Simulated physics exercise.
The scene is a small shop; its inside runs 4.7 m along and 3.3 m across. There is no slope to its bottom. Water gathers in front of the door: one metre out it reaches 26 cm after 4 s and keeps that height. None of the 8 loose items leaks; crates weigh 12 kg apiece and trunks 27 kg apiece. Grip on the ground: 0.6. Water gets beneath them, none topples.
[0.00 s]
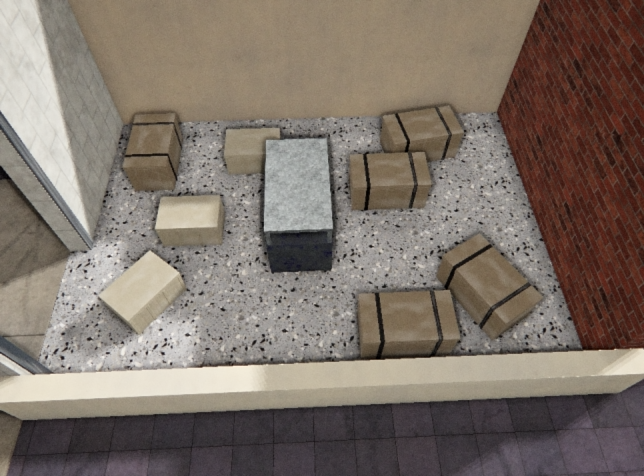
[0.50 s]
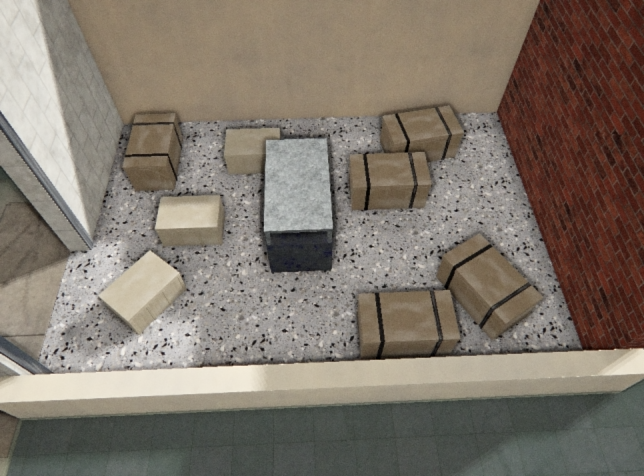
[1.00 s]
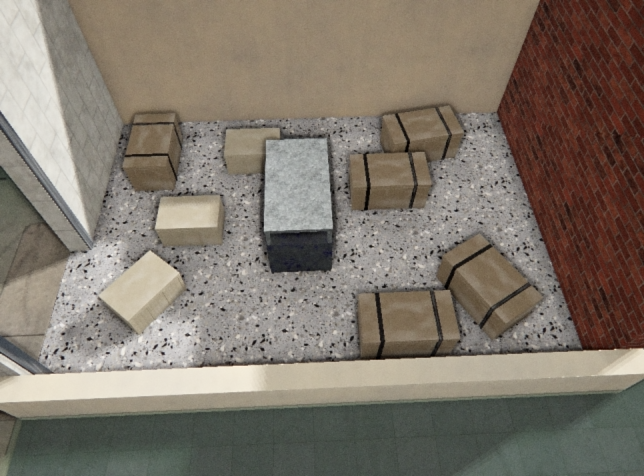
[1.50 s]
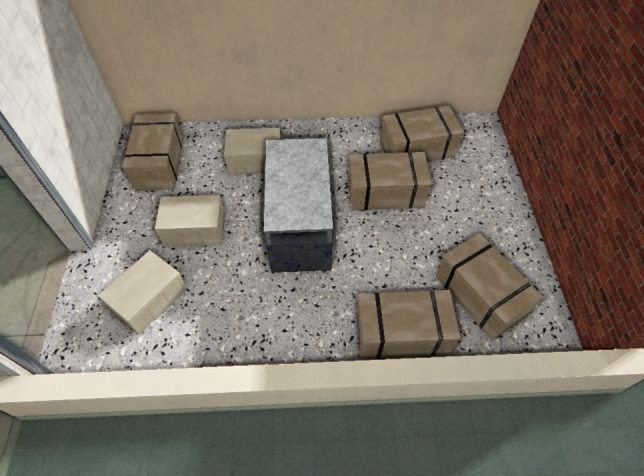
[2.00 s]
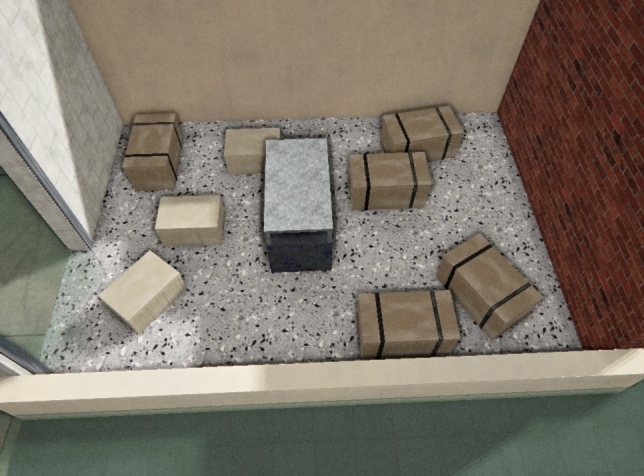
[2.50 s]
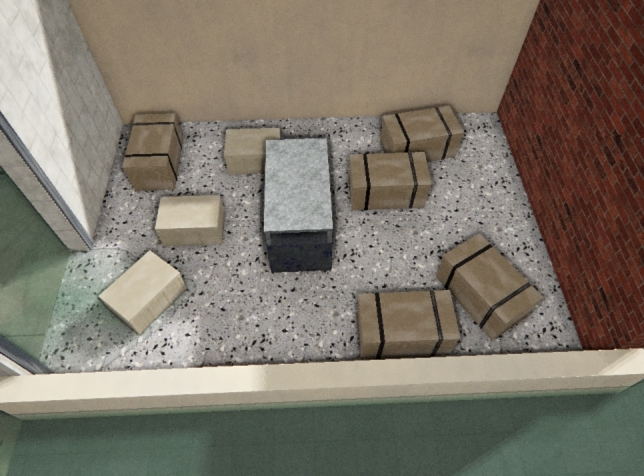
A small shop with a speckled floor is seen from above by a still camera, looking down over a low cream front wall. Around a grey counter sit three plain pale boxes on the left and five strapped brown ones, mostly on the right, near a red brick wall. Greenish water covers the purple paving in front, spreads outside the left side, then creeps thinly over the floor's left edge, while the boxes stay still.
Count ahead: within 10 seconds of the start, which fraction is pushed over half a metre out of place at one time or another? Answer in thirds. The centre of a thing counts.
Two thirds or more.
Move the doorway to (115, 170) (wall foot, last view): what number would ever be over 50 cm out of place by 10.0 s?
The answer would then be 6.
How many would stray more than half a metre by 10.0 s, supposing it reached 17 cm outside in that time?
That would make 3 of them.
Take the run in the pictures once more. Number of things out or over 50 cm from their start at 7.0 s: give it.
By that time the total stands at 4.
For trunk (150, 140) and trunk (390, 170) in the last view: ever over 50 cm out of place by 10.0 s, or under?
Taking them in turn, I'd say smaller and smaller.
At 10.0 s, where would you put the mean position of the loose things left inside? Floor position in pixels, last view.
They average out to somewhere around (338, 165).
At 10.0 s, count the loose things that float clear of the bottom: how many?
I count 8.
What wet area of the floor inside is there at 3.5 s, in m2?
About 2.5 m2.
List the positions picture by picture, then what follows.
The first frame shows a crate at (139, 284), on the bottom; a crate at (252, 141) rests on the ground; water covers 0.0 m2; 0 of 8 have shifted.
The second frame shows a crate at (139, 284), on the bottom; a crate at (252, 141), on the bottom; water covers 0.0 m2; 0 of 8 have shifted.
The third frame shows a crate at (139, 284) rests on the ground; a crate at (252, 141) rests on the ground; 0.0 m2 under water; 0 of 8 have shifted.
The fourth frame shows a crate at (139, 284), on the bottom; a crate at (252, 141) rests on the ground; water covers 0.0 m2; 0 of 8 have shifted.
The fifth frame shows a crate at (139, 284), on the bottom; a crate at (252, 141) rests on the ground; 0.1 m2 under water; 0 of 8 have shifted.
The sixth frame shows a crate at (139, 284), on the bottom; a crate at (252, 141) rests on the ground; 0.6 m2 under water; 0 of 8 have shifted.
After 3.5 s 1 of 8 are over 50 cm from their spots; 0 afloat.
After 4.5 s 2 of 8 are over 50 cm from their spots; 0 afloat.
After 7.0 s 4 of 8 are over 50 cm from their spots; 3 afloat.
After 10.0 s 6 of 8 are over 50 cm from their spots, and 6 have been at some point; 8 afloat.
